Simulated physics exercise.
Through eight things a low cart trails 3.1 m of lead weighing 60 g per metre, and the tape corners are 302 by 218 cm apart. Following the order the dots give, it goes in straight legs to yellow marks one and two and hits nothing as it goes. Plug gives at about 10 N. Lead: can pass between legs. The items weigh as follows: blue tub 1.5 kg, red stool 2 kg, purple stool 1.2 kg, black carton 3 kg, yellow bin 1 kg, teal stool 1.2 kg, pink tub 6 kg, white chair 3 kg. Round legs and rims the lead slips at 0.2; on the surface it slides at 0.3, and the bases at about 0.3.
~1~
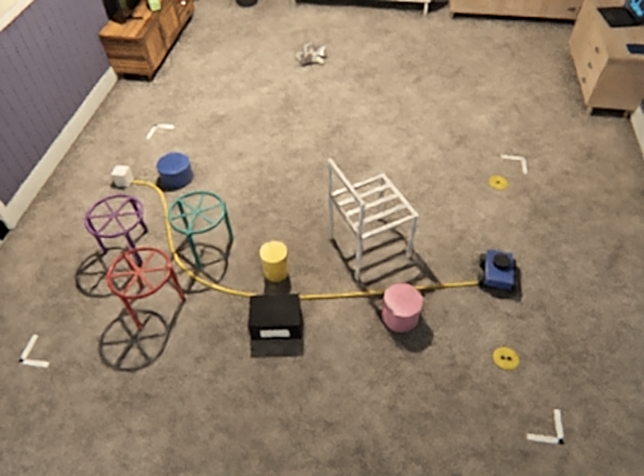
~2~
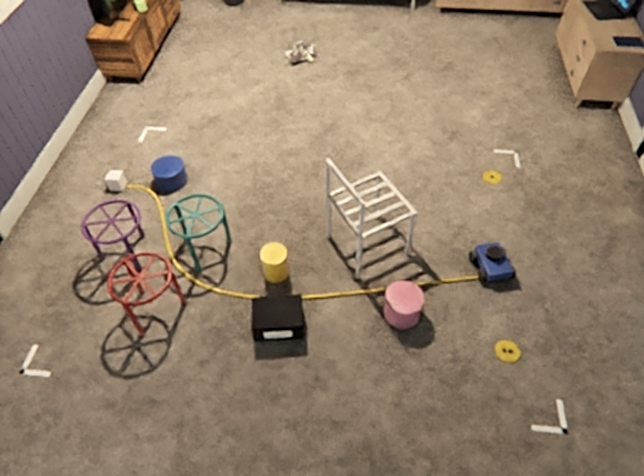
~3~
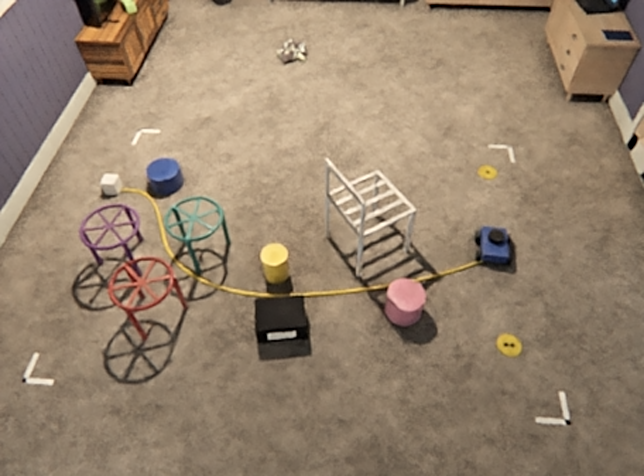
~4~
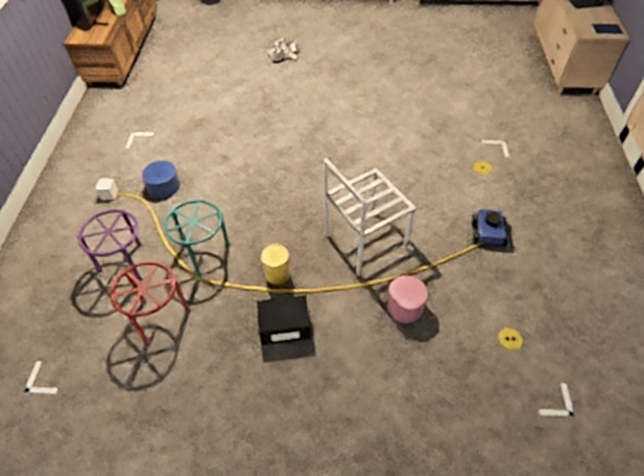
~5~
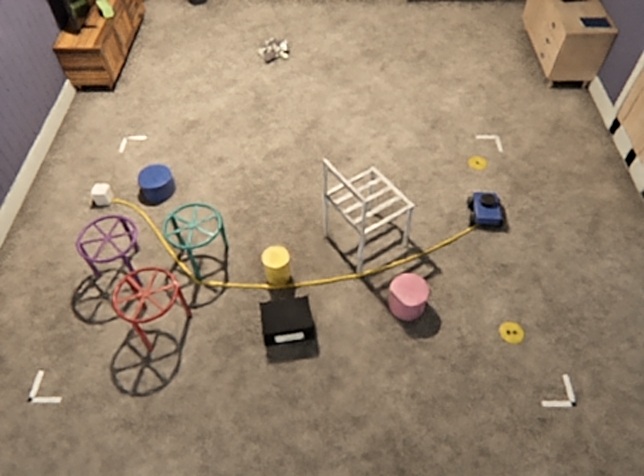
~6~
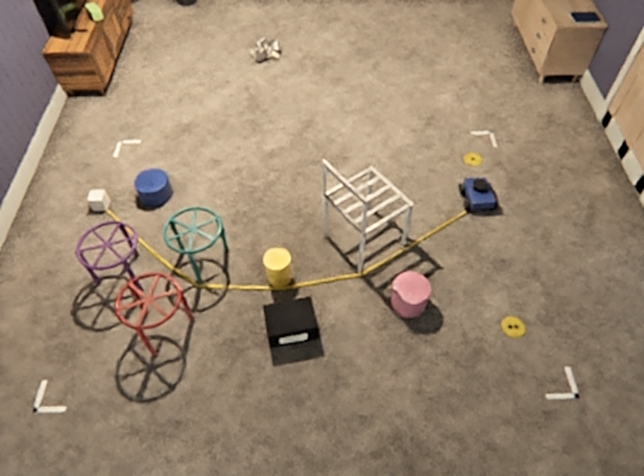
A small blue cart on the right rolls away across the grey carpet, drawing a yellow cord behind it. The cord first curves past the stools, the black carton and the pink tub, then lifts clear of both and straightens, shifting toward the yellow bin and white chair as the cart moves farther back.
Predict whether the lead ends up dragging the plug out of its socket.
The plug is dragged out.
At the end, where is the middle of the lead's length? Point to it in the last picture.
Halfway point, last view: Approx. (349, 284).
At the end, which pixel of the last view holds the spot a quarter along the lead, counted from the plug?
In the last view that spot is close to pixel (251, 301).
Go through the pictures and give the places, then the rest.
Black carton (274, 310); white chair (372, 204); pink tub (403, 300); marks (498, 183) (506, 359); lead runs through (345, 295) (444, 286); cart (496, 282), in the first frame.
Lead runs through (444, 281); cart (494, 274), in the second frame.
Lead runs through (448, 272); cart (492, 256), in the third frame.
Lead runs through (145, 203) (450, 258); cart (489, 238), in the fourth frame.
Lead runs through (139, 211) (449, 241); cart (485, 219), in the fifth frame.
Black carton (290, 316); white chair (368, 199); pink tub (412, 287); lead runs through (444, 226); cart (479, 204), in the sixth frame.
Next, cart at (474, 161), plug out; teal stool 7 cm off its start.
Then, cart at (486, 211), plug out; teal stool 7 cm off its start.
After that, cart at (500, 269), plug out; teal stool 7 cm off its start at (197, 220).
Later, cart at (513, 326), plug out; teal stool 7 cm off its start.
At the end, cart at (513, 326), plug out; teal stool 7 cm off its start at (197, 220).
